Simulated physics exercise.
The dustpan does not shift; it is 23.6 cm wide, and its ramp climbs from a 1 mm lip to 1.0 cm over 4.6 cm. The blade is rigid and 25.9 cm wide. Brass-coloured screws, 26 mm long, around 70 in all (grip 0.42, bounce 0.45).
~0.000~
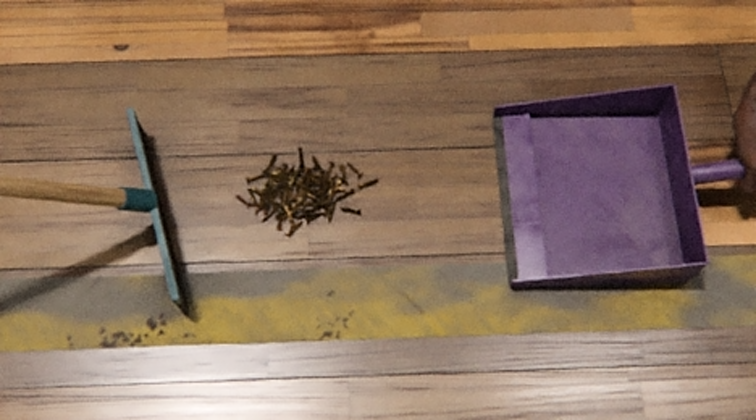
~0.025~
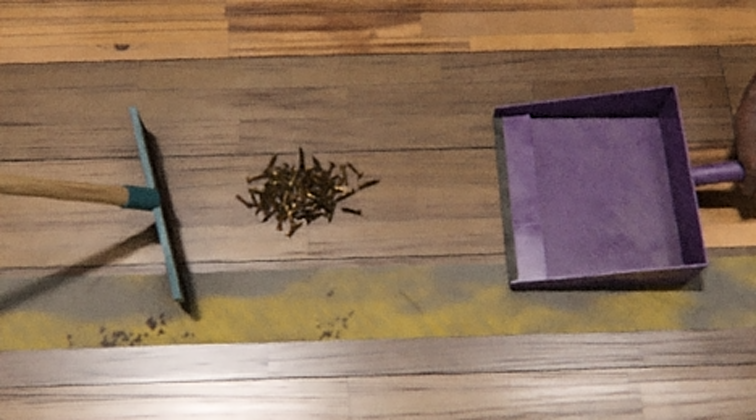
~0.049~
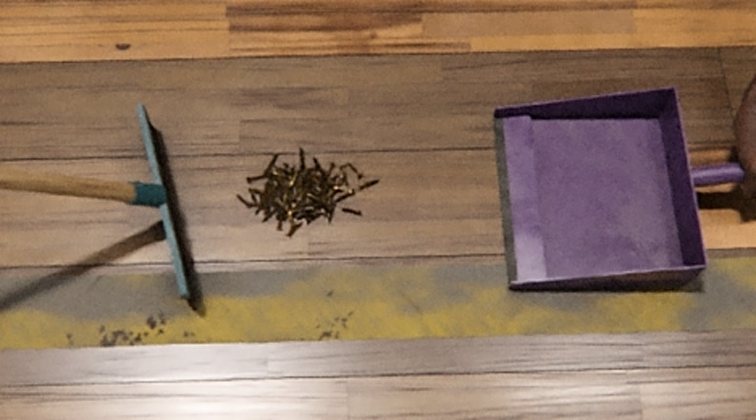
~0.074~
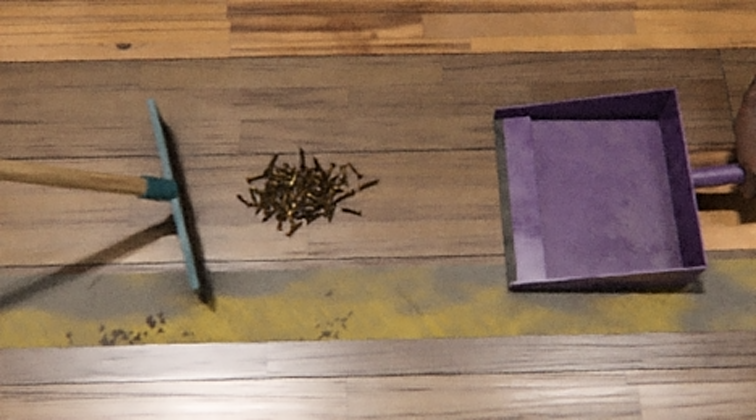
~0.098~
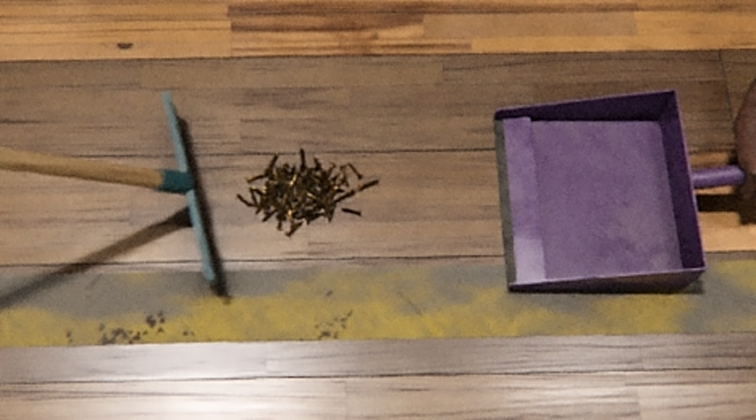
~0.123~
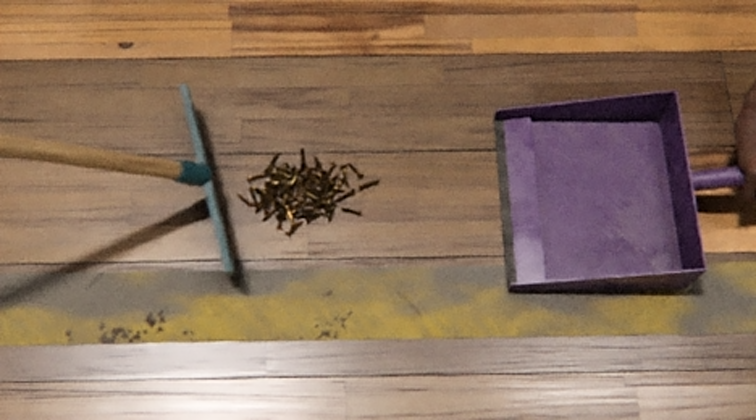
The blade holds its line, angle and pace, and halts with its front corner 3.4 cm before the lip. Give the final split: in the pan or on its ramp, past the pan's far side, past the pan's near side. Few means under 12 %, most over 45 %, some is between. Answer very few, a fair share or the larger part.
In the pan or on its ramp: A fair share; past the pan's far side: The larger part; past the pan's near side: Very few.
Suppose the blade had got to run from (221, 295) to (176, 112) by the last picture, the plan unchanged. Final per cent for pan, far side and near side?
Pan 5, far 5, near 0.
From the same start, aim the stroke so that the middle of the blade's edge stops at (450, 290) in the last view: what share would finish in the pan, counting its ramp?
Some 5 per cent.
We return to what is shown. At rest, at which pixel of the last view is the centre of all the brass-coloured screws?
Near (497, 115).
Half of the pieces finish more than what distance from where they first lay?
Some 30 cm.
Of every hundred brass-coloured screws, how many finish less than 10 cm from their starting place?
Roughly 0 per cent.
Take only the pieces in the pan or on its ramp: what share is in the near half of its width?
Roughly 0 per cent.
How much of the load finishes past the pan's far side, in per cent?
Some 55 per cent.
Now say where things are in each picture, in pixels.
The first picture shows blade from (177, 300) to (132, 115), moved 0.0 cm, 0 of the pieces shifted so far; middle of the pieces at (303, 192); pan at (602, 195).
The second picture shows blade from (179, 298) to (135, 114), moved 0.3 cm, 0 of the pieces shifted so far; middle of the pieces at (303, 192).
The third picture shows blade from (186, 294) to (142, 111), moved 1.1 cm, 0 of the pieces shifted so far; middle of the pieces at (303, 192).
The fourth picture shows blade from (197, 288) to (153, 106), moved 2.5 cm, 0 of the pieces shifted so far; middle of the pieces at (303, 192).
The fifth picture shows blade from (212, 281) to (167, 99), moved 4.5 cm, 0 of the pieces shifted so far; middle of the pieces at (303, 192).
The sixth picture shows blade from (230, 271) to (185, 91), moved 6.8 cm, 0 of the pieces shifted so far; middle of the pieces at (303, 192); pan at (602, 200). Its pace works out near 0.93 m/s, heading 26 degrees away from the viewer's side.
After 0.31 s, middle of the blade 21 cm from the lip; 0 % over the lip, far side 0 %, near side 0 %.
After 0.43 s, middle of the blade 11 cm from the lip; 0 % over the lip, far side 35 %, near side 0 %.
After 0.68 s, middle of the blade 7 cm from the lip; 20 % over the lip, far side 55 %, near side 0 %.
In the end, at 2.0 s, pan 20 %, far side 55 %, near side 0 %, in front of the lip or behind the blade 30 %.
